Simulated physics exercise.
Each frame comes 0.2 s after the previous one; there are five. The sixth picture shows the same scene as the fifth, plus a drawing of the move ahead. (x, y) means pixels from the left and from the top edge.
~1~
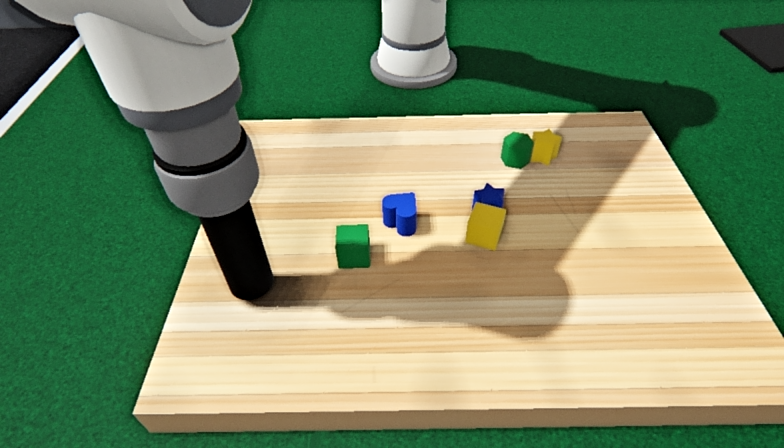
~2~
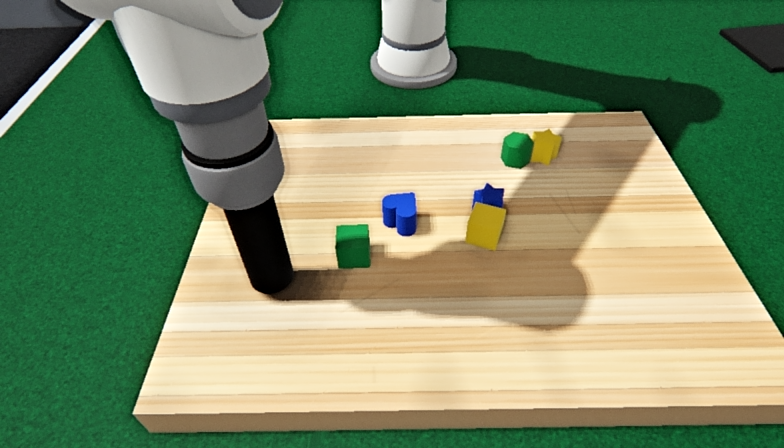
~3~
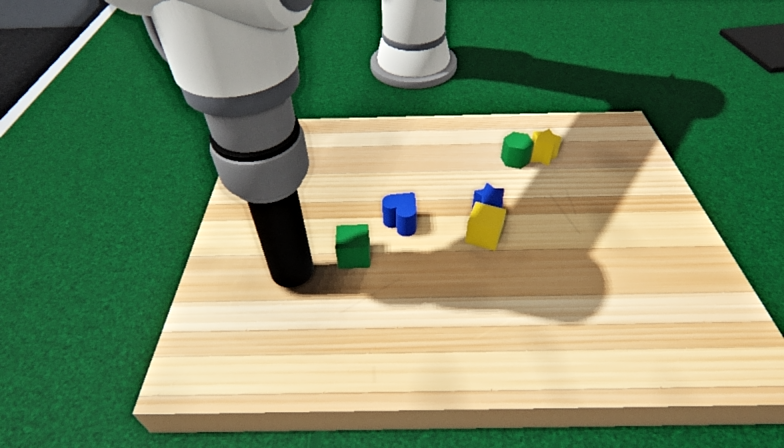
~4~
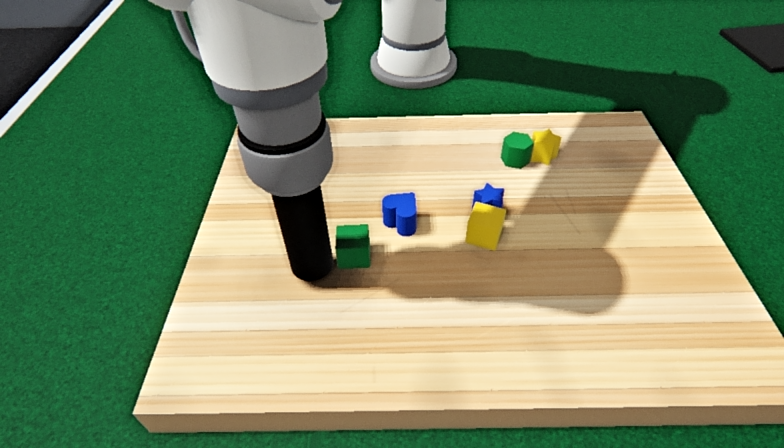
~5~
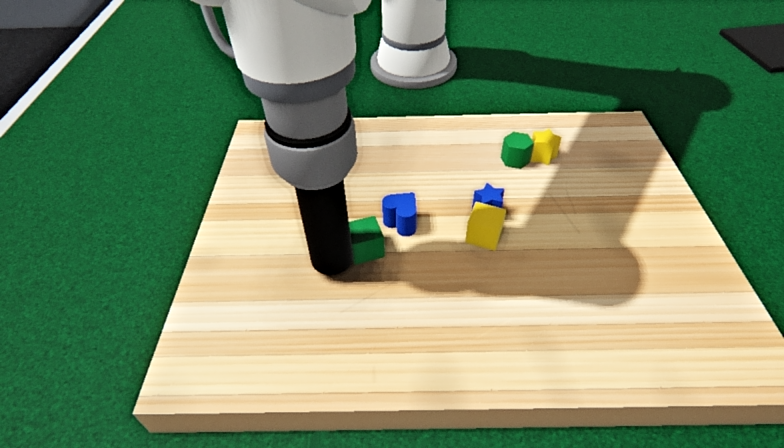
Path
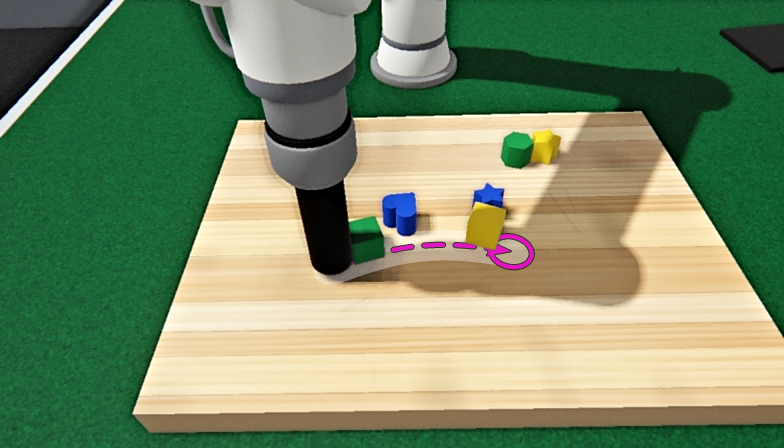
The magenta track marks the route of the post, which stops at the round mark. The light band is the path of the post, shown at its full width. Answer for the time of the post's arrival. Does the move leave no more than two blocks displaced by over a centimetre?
In short: No.
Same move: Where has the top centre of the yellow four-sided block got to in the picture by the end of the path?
At roughly (529, 207).
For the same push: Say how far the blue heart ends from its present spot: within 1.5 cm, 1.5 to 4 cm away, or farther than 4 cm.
Once the path ends, it will sit over 4 cm from where it is now.
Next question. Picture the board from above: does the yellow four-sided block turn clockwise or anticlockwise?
Answer: Anticlockwise.
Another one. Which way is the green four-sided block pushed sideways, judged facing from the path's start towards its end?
It goes left.
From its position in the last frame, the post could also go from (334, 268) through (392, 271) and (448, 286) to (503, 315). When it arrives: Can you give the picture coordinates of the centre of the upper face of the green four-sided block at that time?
I'd expect the centre of its top face to be at (390, 222).
Drawn move, from (334, 268) via (391, 250) and (450, 245), ending at (511, 251).
What follows on the original path. One third of the way, post (392, 241); green four-sided block (409, 207), turned 55° anticlockwise; blue heart (418, 187), turned 20° anticlockwise.
Two thirds of the way, post (452, 236); green four-sided block (429, 199), turned 80° anticlockwise; blue heart (425, 180), turned 45° anticlockwise; yellow four-sided block (492, 214).
At the end, post (513, 242); green four-sided block (429, 199), turned 80° anticlockwise; blue heart (425, 180), turned 45° anticlockwise; yellow four-sided block (529, 207), turned 95° anticlockwise; blue star-shaped block still.
